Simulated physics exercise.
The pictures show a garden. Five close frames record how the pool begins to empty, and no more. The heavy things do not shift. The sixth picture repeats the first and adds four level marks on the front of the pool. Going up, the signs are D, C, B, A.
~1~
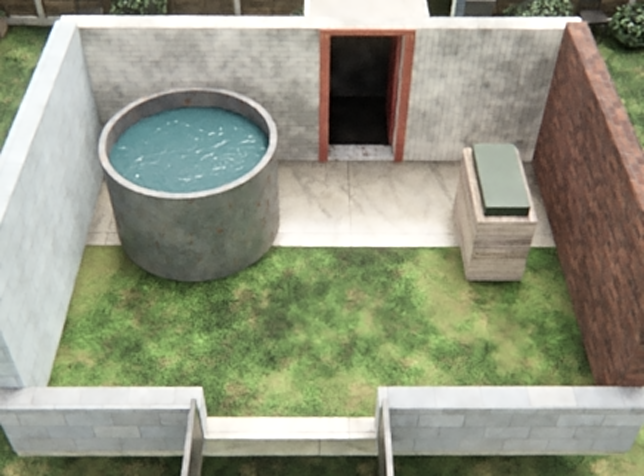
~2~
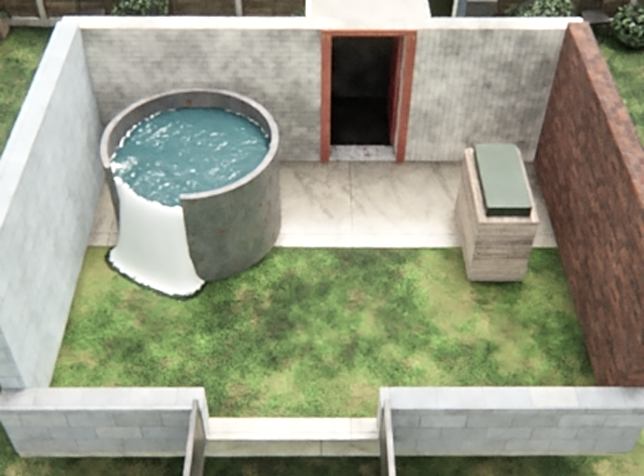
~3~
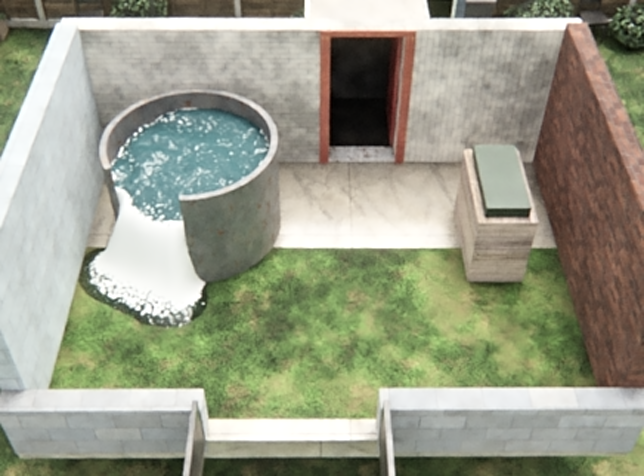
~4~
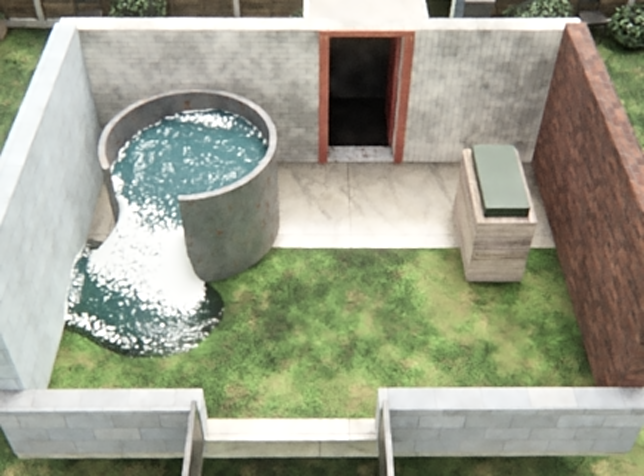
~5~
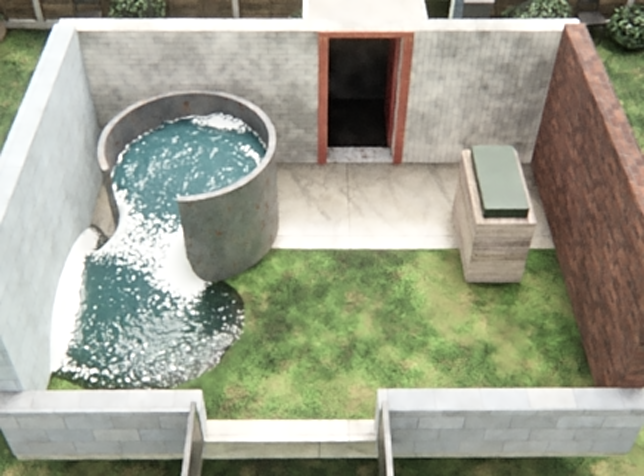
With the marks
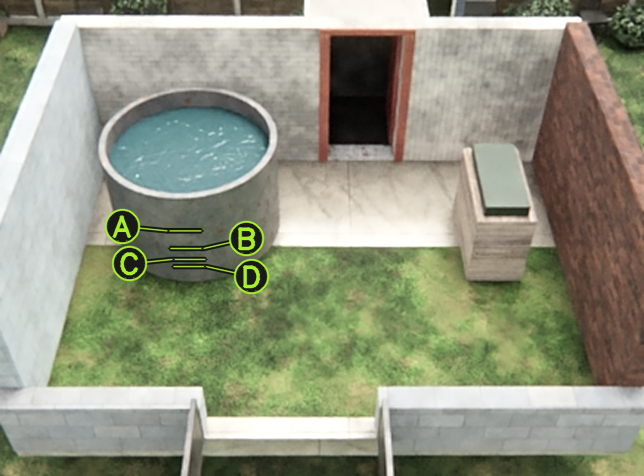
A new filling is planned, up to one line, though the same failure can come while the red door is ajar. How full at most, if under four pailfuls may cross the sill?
Take A.
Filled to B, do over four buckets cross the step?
No.
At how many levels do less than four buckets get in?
All of the four.
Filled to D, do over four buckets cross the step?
No, not at all.
In lime, A at (184, 230); B at (187, 248); C at (188, 259); D at (189, 266); from the bottom up D, C, B, A.
For level A, a bucket or two gets in.
For level B, nothing gets over.
For level C, nothing gets over.
For level D, nothing gets over.
